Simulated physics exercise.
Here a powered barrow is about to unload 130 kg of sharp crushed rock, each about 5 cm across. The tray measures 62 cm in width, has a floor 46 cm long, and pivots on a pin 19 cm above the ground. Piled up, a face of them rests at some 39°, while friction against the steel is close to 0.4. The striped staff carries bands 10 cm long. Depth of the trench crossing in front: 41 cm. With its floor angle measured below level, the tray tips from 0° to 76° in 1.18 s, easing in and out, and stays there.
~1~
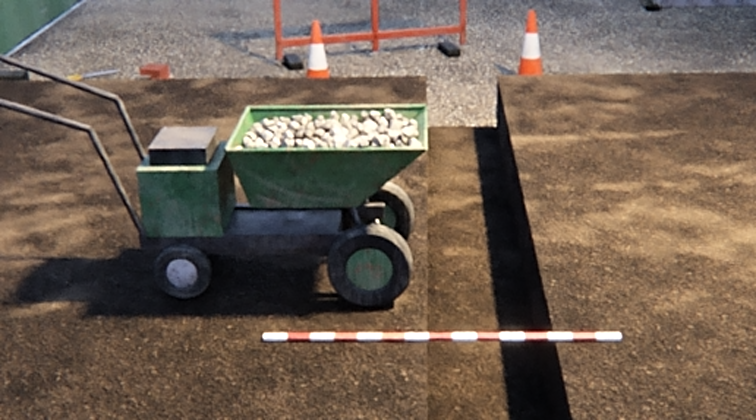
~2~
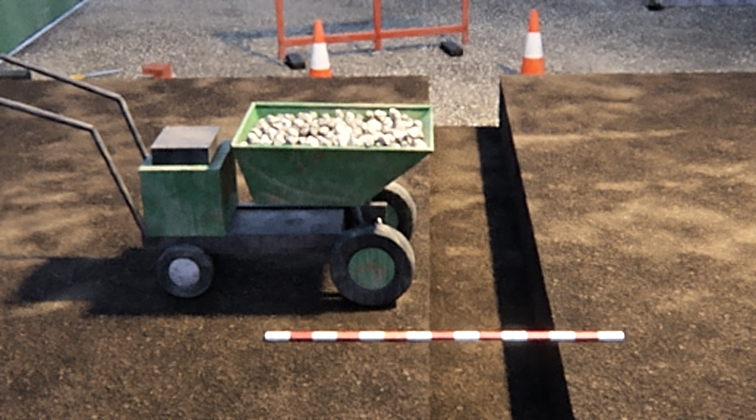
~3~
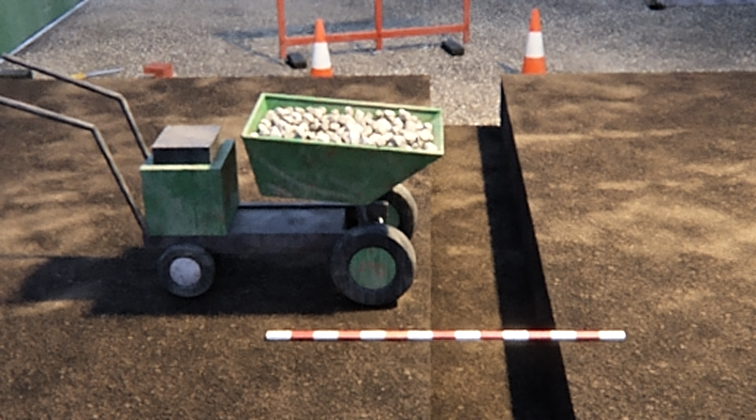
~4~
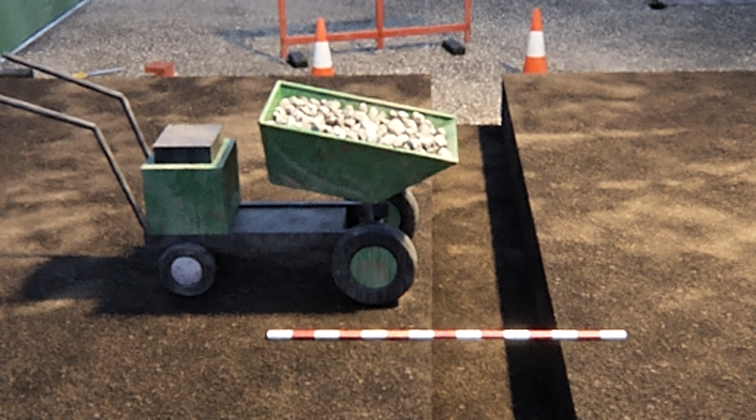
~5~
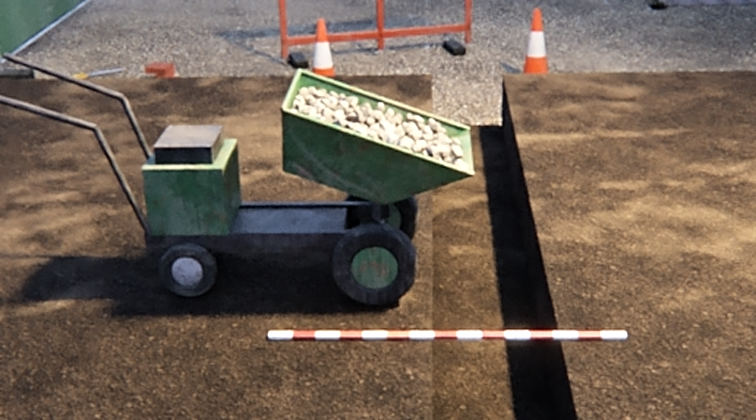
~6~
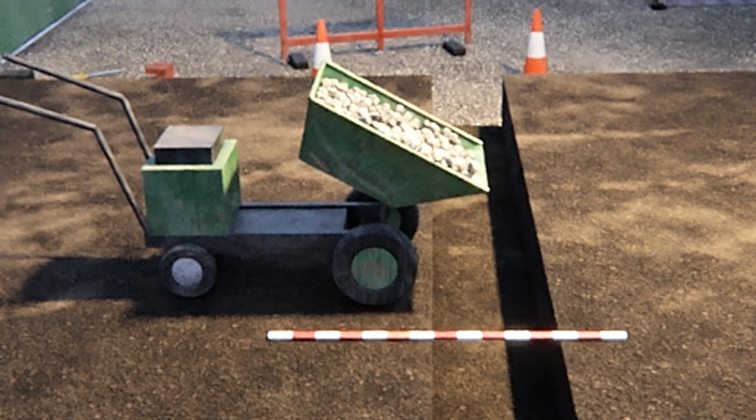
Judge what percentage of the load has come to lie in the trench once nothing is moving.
Roughly 71 in every hundred.
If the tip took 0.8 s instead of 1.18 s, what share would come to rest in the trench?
Around 65 per cent would end in the trench.
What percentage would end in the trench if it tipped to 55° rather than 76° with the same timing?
Some 40 in a hundred, I'd say.
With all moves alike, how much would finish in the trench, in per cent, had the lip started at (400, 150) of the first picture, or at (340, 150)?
First spot about 95, second spot about 100 per cent.
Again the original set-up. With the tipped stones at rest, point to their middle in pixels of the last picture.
The middle should be near (528, 335).
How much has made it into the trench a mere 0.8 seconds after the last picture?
By that moment, roughly 35 per cent of the load.
Then, 0.4 s after the last picture the floor is at 64°, 99 % in the tray, 1 % in the trench; the foremost stones are at (525, 247).
Then, 0.8 s after the last picture the floor is at 76°, 44 % in the tray, 37 % in the trench, 19 % past the trench; the foremost stones are at (615, 263).
Then, 1.1 s after the last picture the floor is at 76°, 7 % in the tray, 63 % in the trench, 30 % past the trench; the foremost stones are at (690, 271).
Then, 3.1 s after the last picture the floor is at 76°, 0 % in the tray, 71 % in the trench, 29 % past the trench; the foremost stones are at (702, 272).
